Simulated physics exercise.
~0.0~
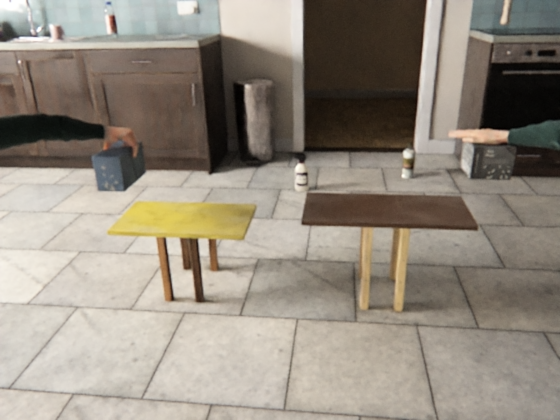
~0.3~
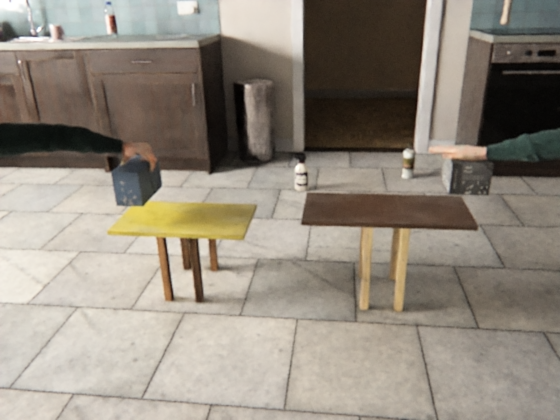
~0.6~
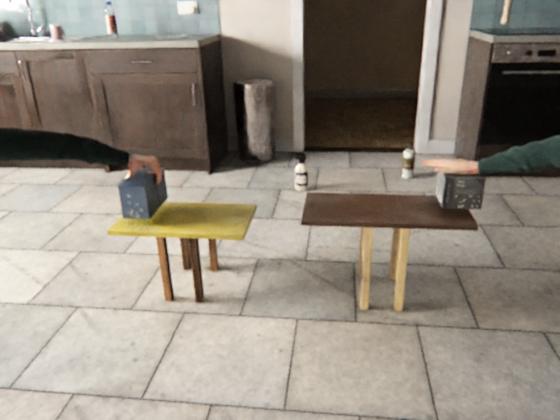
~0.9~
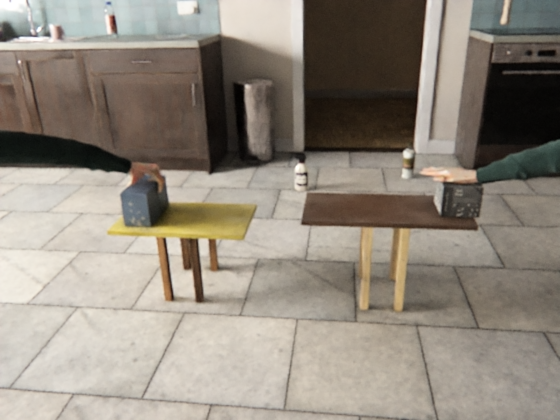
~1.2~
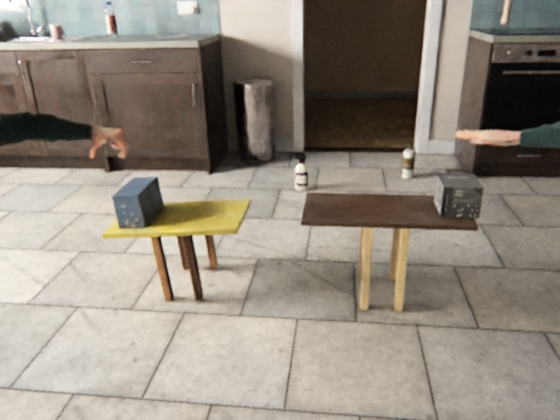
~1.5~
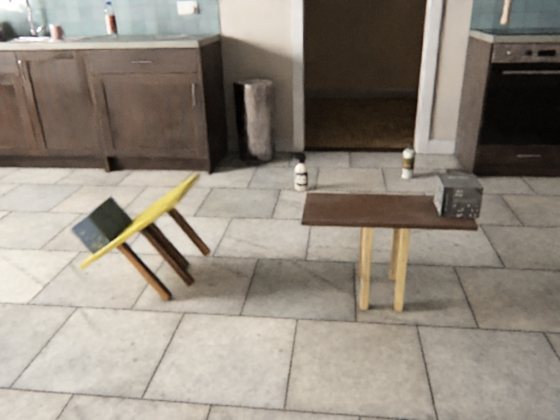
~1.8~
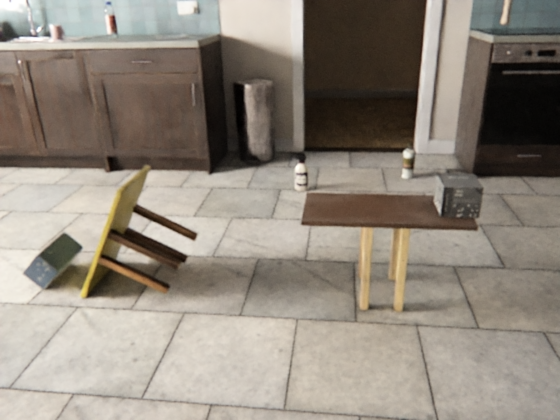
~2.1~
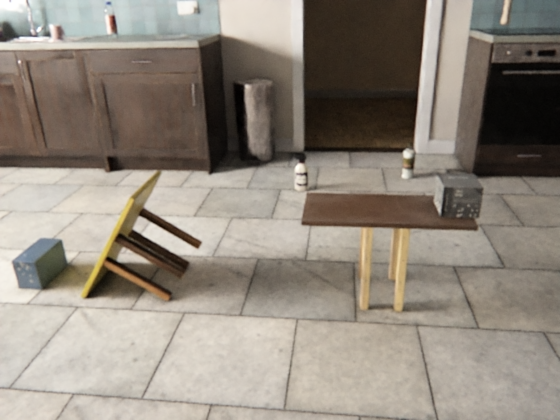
Two hands release boxes on small tables; the yellow one tips over, the brown stands.
